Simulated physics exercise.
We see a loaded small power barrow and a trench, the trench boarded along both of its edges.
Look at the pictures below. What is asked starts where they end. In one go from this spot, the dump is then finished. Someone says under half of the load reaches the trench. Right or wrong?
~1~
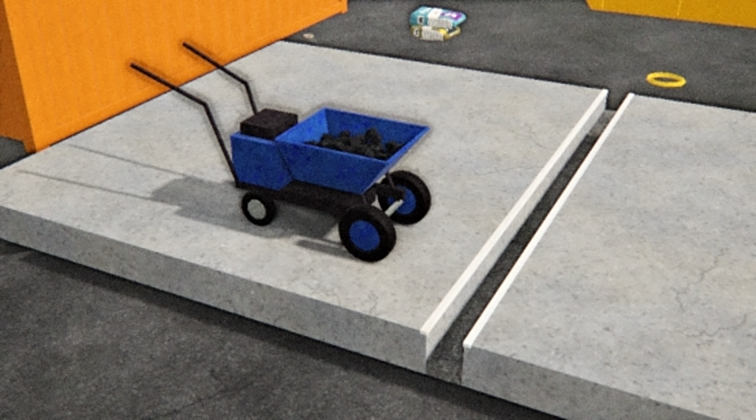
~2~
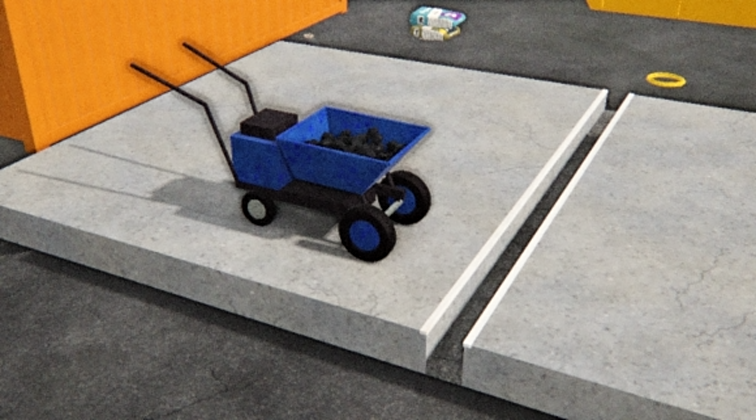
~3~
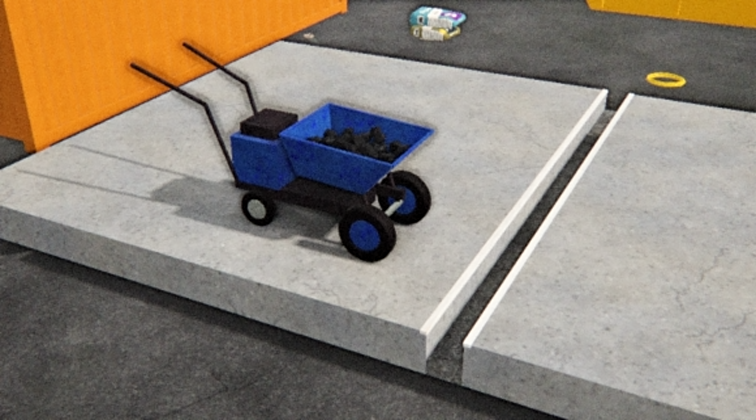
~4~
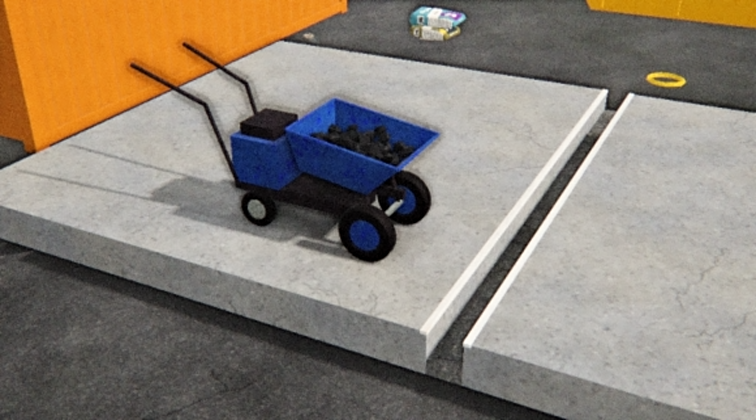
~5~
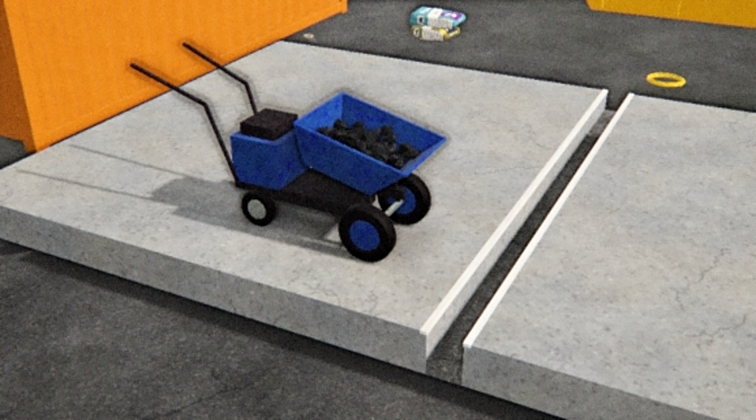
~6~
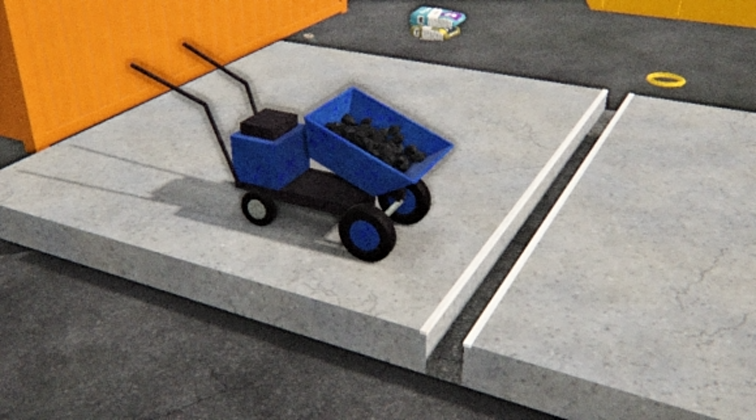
Wrong, over half reaches it.
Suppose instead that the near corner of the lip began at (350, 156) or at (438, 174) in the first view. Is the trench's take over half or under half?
A minority at the first place, then a minority at the second.
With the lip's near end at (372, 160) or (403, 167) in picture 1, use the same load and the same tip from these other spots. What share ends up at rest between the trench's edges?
60 % and 90 %.
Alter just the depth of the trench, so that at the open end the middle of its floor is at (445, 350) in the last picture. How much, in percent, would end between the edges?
The share would be close to 60 percent.
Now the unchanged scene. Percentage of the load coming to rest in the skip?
I'd say around 0 per cent.
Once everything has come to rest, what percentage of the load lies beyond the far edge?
5 %.
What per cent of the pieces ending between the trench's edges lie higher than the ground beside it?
Roughly 10 %.
Soon after the last picture, skip tipped steeply; all in the skip.
A little later, skip tipped right over; most in the skip; a small part short of the trench; a small part in or heaped over the trench.
Later still, skip tipped right over; a small part in the skip; a small part short of the trench; most in or heaped over the trench; a stray few beyond it.
By the end, skip tipped right over; a small part short of the trench; most in or heaped over the trench; a stray few beyond it.
